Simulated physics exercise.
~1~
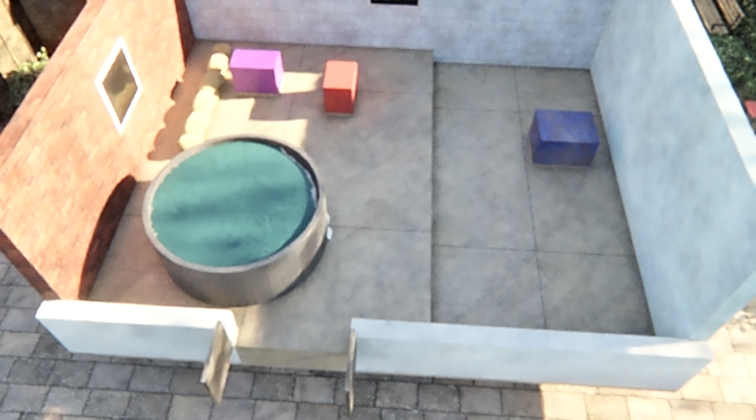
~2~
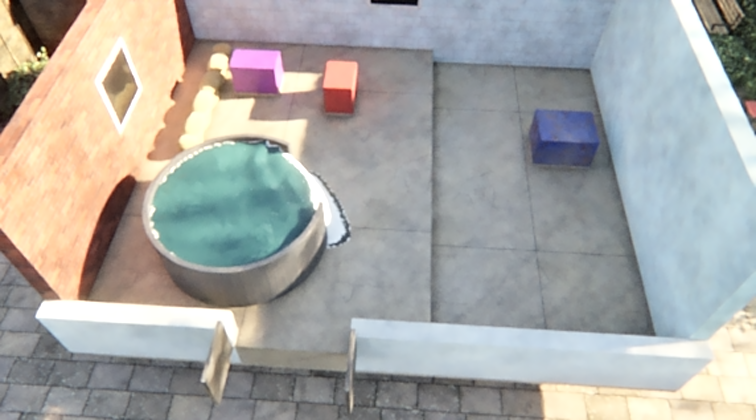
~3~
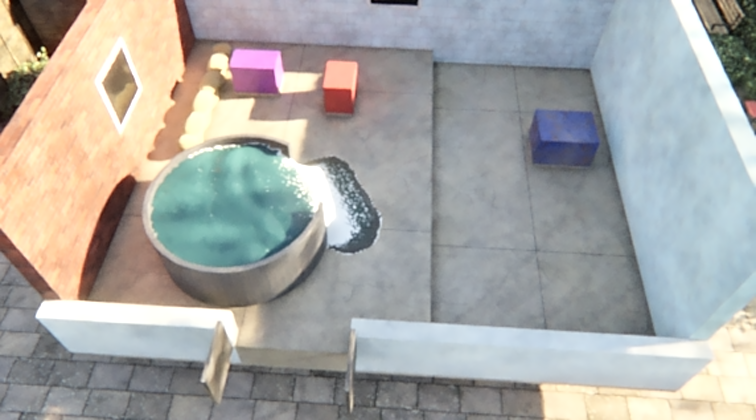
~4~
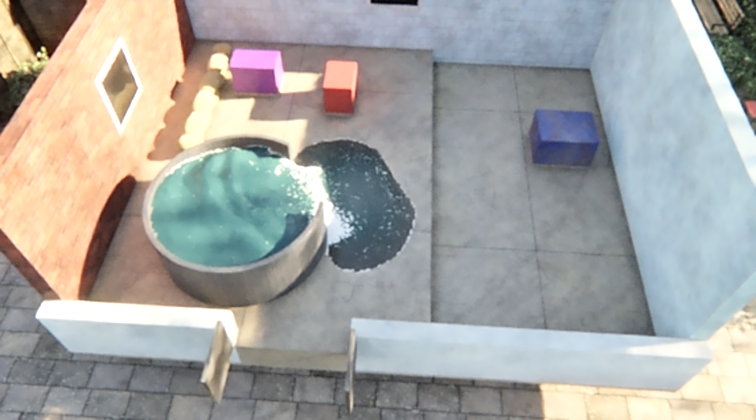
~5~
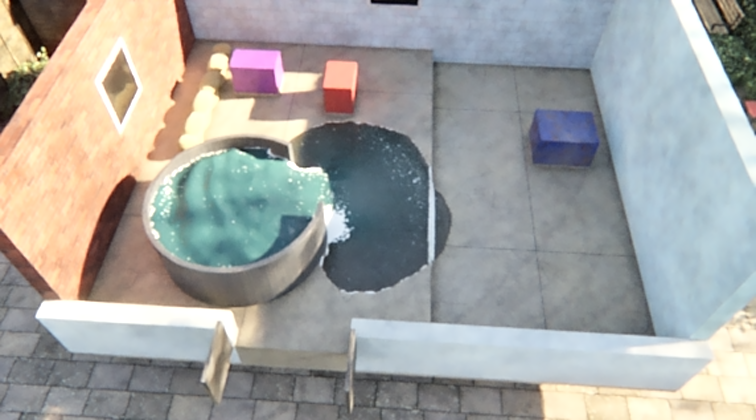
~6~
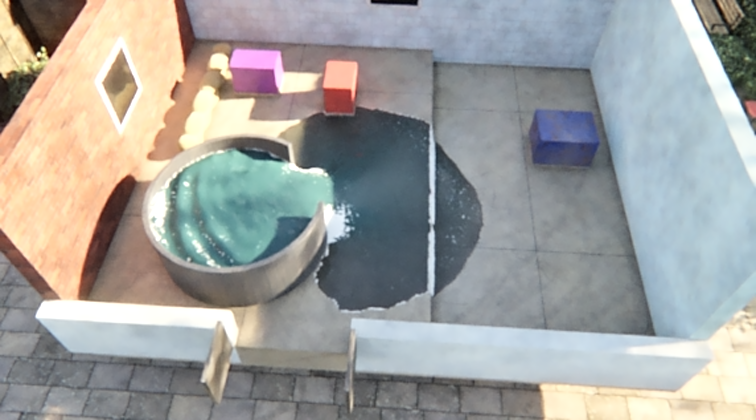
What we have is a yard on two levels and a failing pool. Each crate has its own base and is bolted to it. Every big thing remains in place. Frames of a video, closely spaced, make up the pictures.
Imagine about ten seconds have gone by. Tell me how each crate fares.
At the end, the blue crate meets the water. The red crate meets the water. The purple crate never meets the water.
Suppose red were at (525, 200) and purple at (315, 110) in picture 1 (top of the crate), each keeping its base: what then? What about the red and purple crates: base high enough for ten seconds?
Result: Red one is overtopped; purple one is overtopped.
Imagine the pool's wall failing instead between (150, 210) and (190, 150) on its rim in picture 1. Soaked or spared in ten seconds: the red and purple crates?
Red crate: Overtopped; purple crate: Overtopped.
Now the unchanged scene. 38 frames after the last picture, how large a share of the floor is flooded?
My estimate is close to 70 per cent.
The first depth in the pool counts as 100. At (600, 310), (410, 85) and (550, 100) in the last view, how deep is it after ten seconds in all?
The depths come to near 25, 2 and 12 per cent respectively.
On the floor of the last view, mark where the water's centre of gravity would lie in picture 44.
Around pixel (458, 188) of the last picture.
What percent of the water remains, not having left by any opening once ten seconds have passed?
Around 100 in a hundred.
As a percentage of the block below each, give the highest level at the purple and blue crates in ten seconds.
Roughly 70 per cent for the first, 610 per cent for the second.
A moment on, water covers 45 % of the floor; the blue crate water round its plinth, the red crate water round its plinth, the purple crate water round its plinth.
Next, water covers 60 % of the floor; the blue crate water round its plinth, the red crate water round its plinth, the purple crate water round its plinth.
Then, water covers 65 % of the floor; the blue crate water round its plinth, the red crate water round its plinth, the purple crate water round its plinth.
Later, water covers 70 % of the floor; the blue crate water round its plinth, the red crate water round its plinth, the purple crate water round its plinth.
In the end, water covers 70 % of the floor; the blue crate was topped, the red crate was topped, the purple crate stayed above the water.
